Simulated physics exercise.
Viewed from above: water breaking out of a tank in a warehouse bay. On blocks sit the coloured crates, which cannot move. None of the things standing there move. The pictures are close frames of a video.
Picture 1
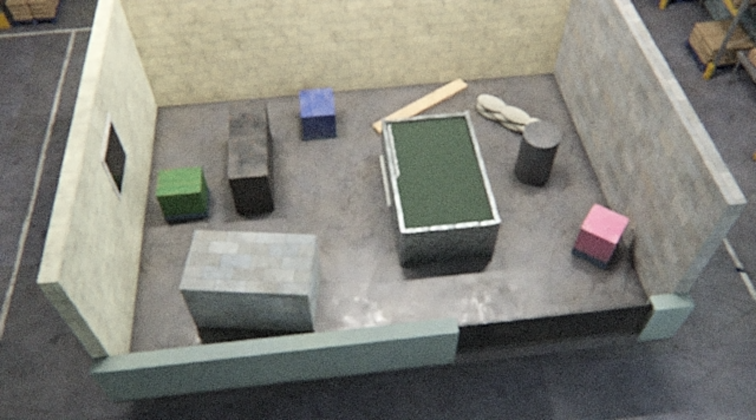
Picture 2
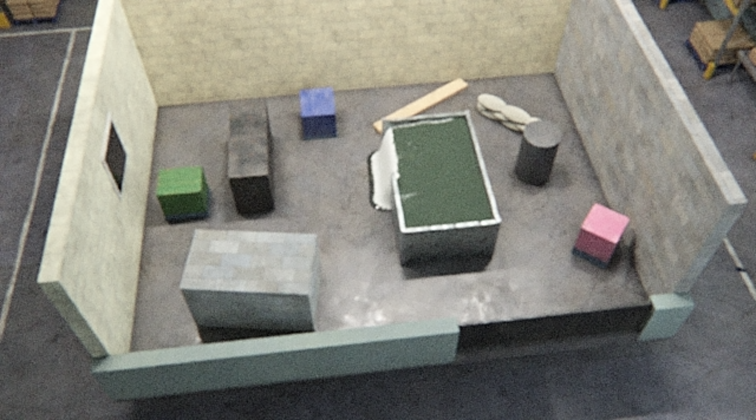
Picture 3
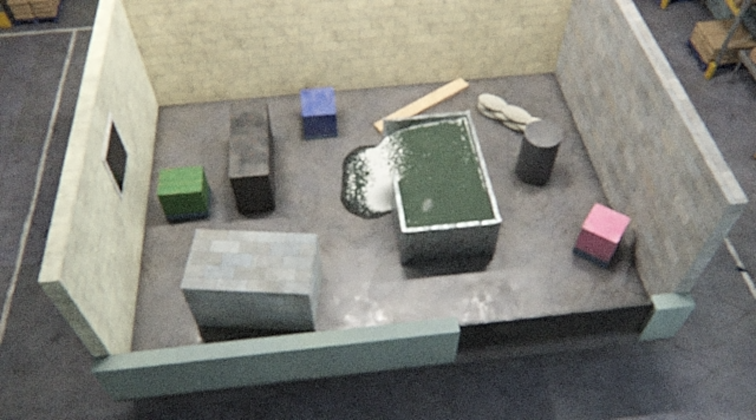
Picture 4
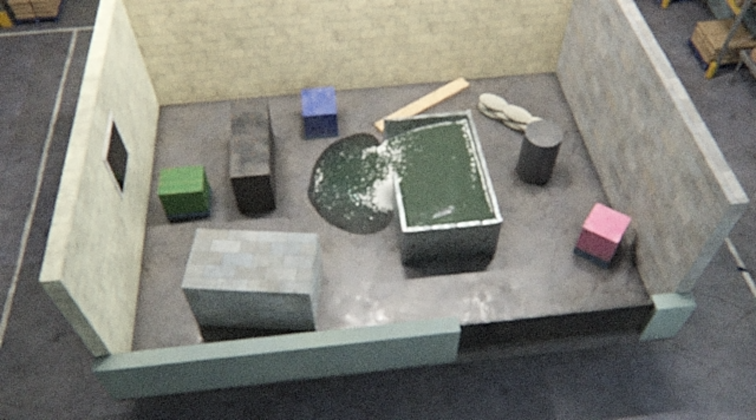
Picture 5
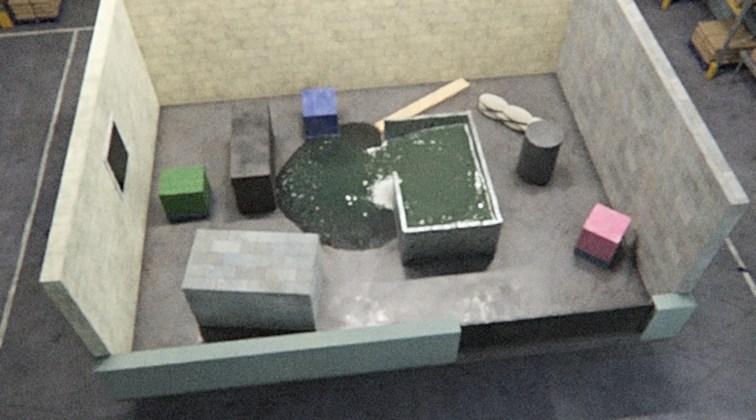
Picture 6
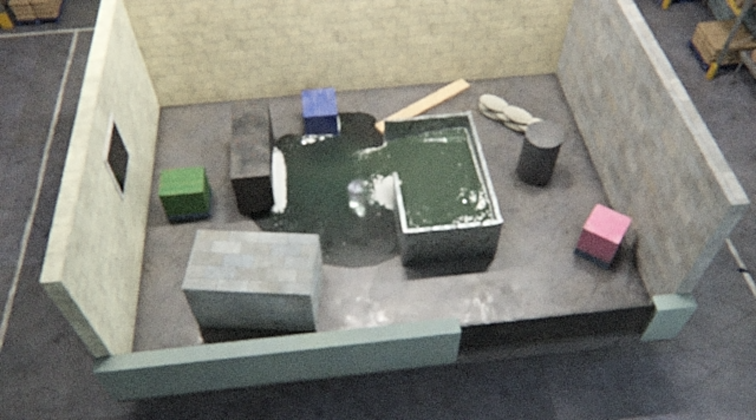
Dark green water bursts from the left side of an open tank and spreads leftward across the floor.
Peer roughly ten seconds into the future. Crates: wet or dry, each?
Outcome: Most likely the pink crate remains untouched, most likely the blue crate gets water on it, most likely the green crate gets water on it.
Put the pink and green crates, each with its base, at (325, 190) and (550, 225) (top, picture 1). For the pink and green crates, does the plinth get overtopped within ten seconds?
As I see it, the pink crate is flooded; meanwhile the green crate is not reached.
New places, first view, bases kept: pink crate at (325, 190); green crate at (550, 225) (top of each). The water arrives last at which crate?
I would point to the one in green.
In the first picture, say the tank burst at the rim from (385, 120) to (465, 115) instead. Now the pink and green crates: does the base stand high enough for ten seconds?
Taking them in turn, the pink one is swamped, and the green one is swamped.
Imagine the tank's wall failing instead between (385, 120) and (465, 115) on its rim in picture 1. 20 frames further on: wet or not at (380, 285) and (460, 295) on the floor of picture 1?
First spot left untouched, second spot left untouched.
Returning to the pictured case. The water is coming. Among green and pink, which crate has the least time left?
First to get wet: The green one.
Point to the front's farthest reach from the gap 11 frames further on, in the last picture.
The farthest wet point should be near (129, 377).
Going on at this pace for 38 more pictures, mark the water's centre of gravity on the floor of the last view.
Around pixel (321, 192).
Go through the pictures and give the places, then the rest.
In the first picture, the open tank at (437, 171) is whole and still.
In the second picture, the front is at (380, 152), out from the gap at (390, 167).
In the third picture, the front is at (352, 208), out from the gap at (391, 169).
In the fourth picture, the front is at (315, 200), out from the gap at (391, 170).
In the fifth picture, the front is at (278, 199), out from the gap at (392, 171).
In the sixth picture, water pours out at (392, 171) and has run to (258, 218).
A moment on, water covers 25 % of the floor; the pink crate not reached, the blue crate water round its plinth, the green crate water round its plinth.
Next, water covers 30 % of the floor; the pink crate not reached, the blue crate water round its plinth, the green crate water round its plinth.
Then, water covers 50 % of the floor; the pink crate not reached, the blue crate water round its plinth, the green crate water round its plinth.
Later, water covers 80 % of the floor; the pink crate not reached, the blue crate water round its plinth, the green crate water round its plinth.
In the end, water covers 95 % of the floor; the pink crate stayed above the water, the blue crate was topped, the green crate was topped.
